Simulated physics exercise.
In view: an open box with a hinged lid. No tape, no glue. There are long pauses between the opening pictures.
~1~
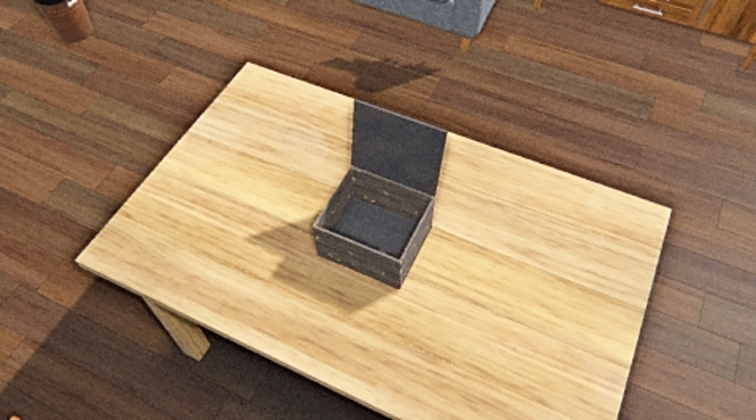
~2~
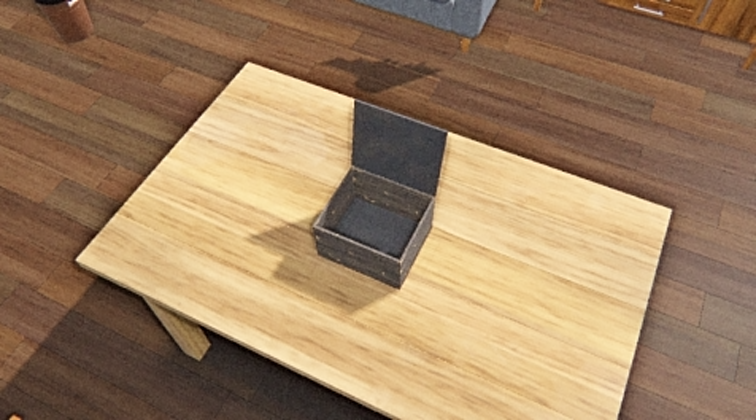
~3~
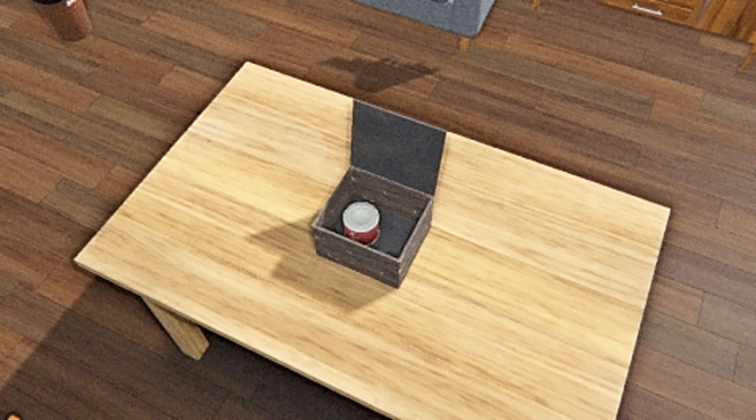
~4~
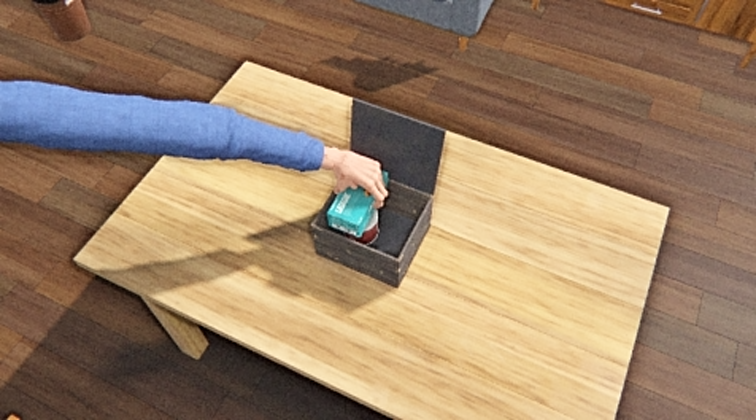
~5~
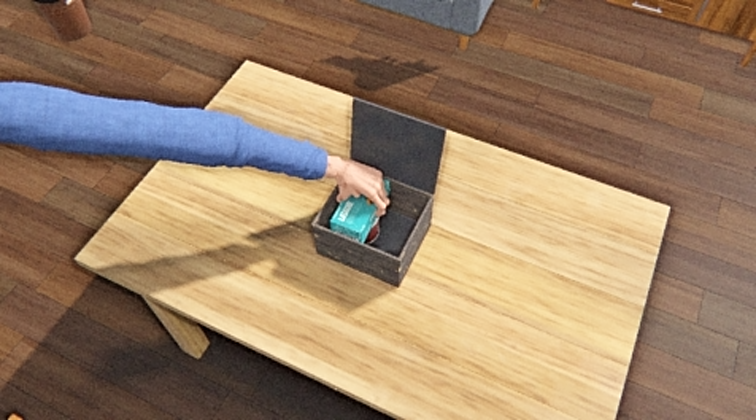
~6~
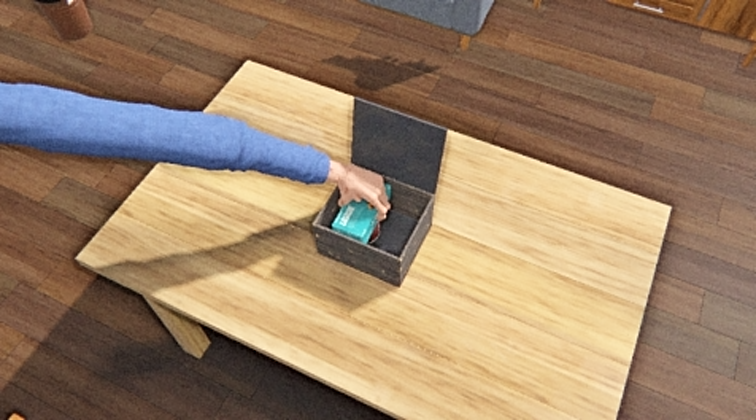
On a wooden table, an open box with a hinged lid sat empty, then a red tub was inside it, and a blue-sleeved arm from the left lowered a turquoise carton in, still holding it.
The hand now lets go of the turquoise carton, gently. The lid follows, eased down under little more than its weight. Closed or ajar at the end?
As it turns out, it sits on the rim.
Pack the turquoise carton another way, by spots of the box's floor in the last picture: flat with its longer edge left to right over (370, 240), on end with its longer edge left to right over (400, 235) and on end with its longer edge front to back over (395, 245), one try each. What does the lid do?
In the first case it shuts flat; in the second case it is held up; in the third case it is held up.
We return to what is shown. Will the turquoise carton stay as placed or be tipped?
The turquoise carton keeps its pose.
Then, 1.20 s later than the last frame, lid starting down.
Then, 1.60 s later than the last frame, lid 59° above the rim.
Then, 1.80 s later than the last frame, lid 32° above the rim.
Then, 2.00 s later than the last frame, lid shut.
When it is over, lid shut; both as before. End places, in pixels of the last picture, turquoise carton near (362, 212).
